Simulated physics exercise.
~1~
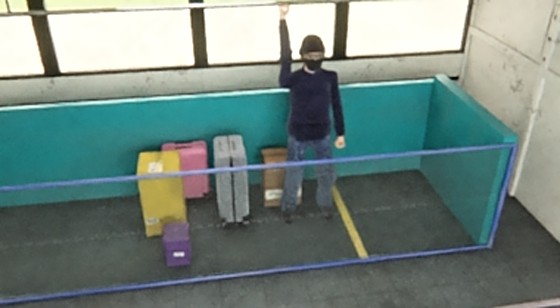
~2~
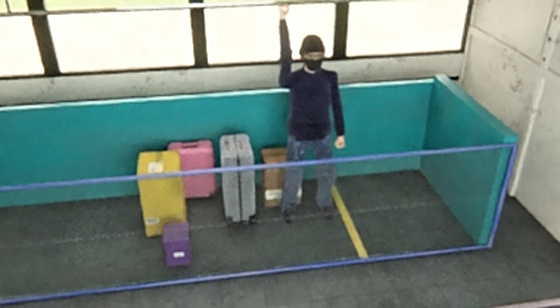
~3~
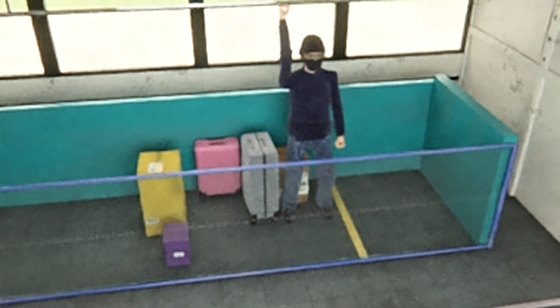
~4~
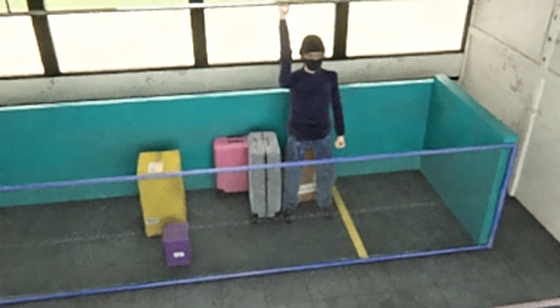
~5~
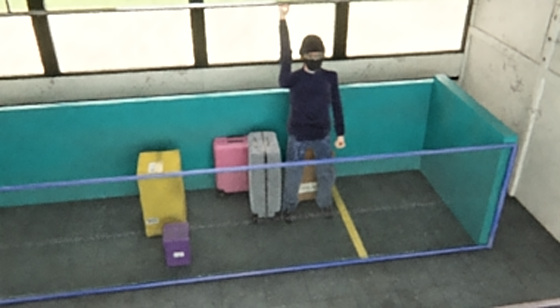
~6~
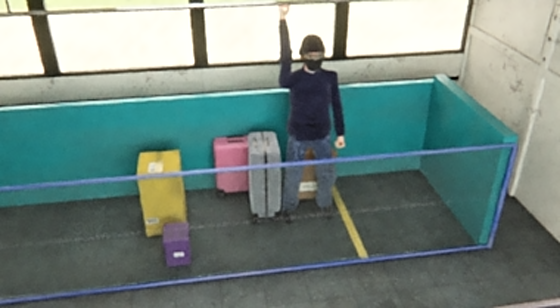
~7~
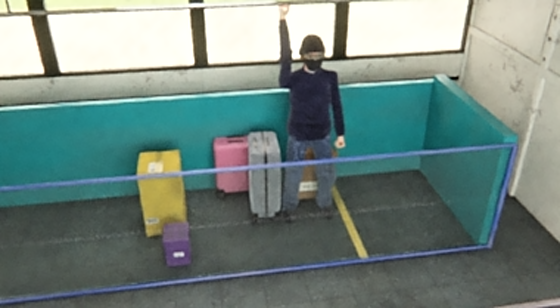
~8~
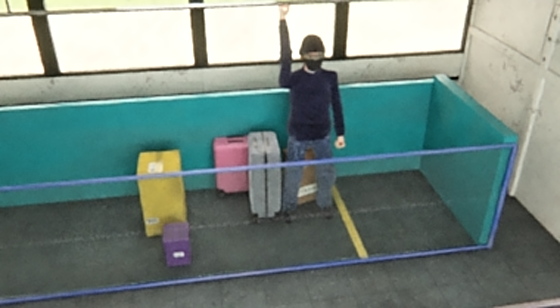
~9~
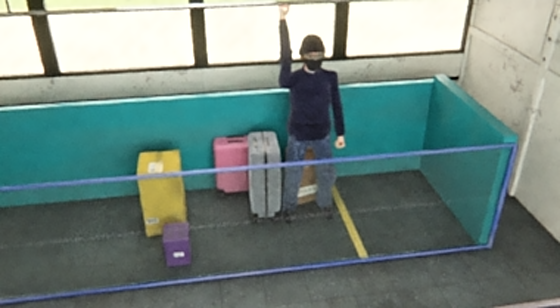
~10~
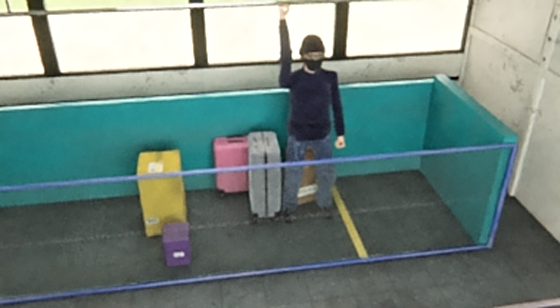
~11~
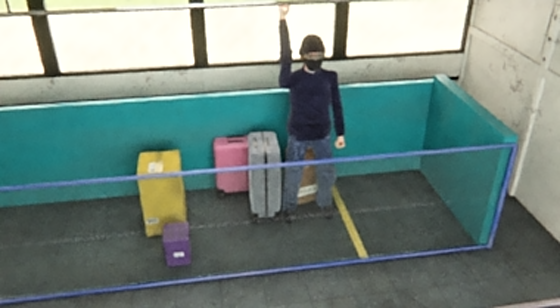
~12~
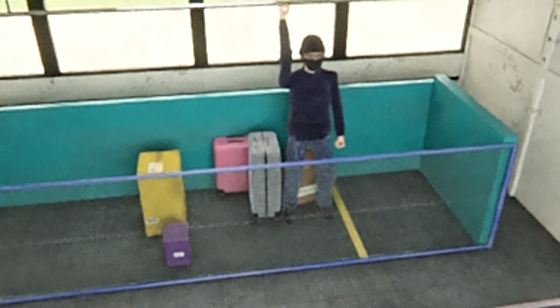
A dark-floored luggage bay with low teal walls, outlined in blue beneath a row of windows, is seen from above and in front. A masked person in a dark cap, navy top and jeans stands with one arm raised, a brown pack by their legs, with grey and pink wheeled cases, a yellow bag and a purple tub to the left. The pink and grey cases slide right, staying upright, and the pack shifts too. The cases stop beside the person while the pack leans briefly, then settles upright. Everything rests left of the yellow line, the yellow bag and tub unmoved.
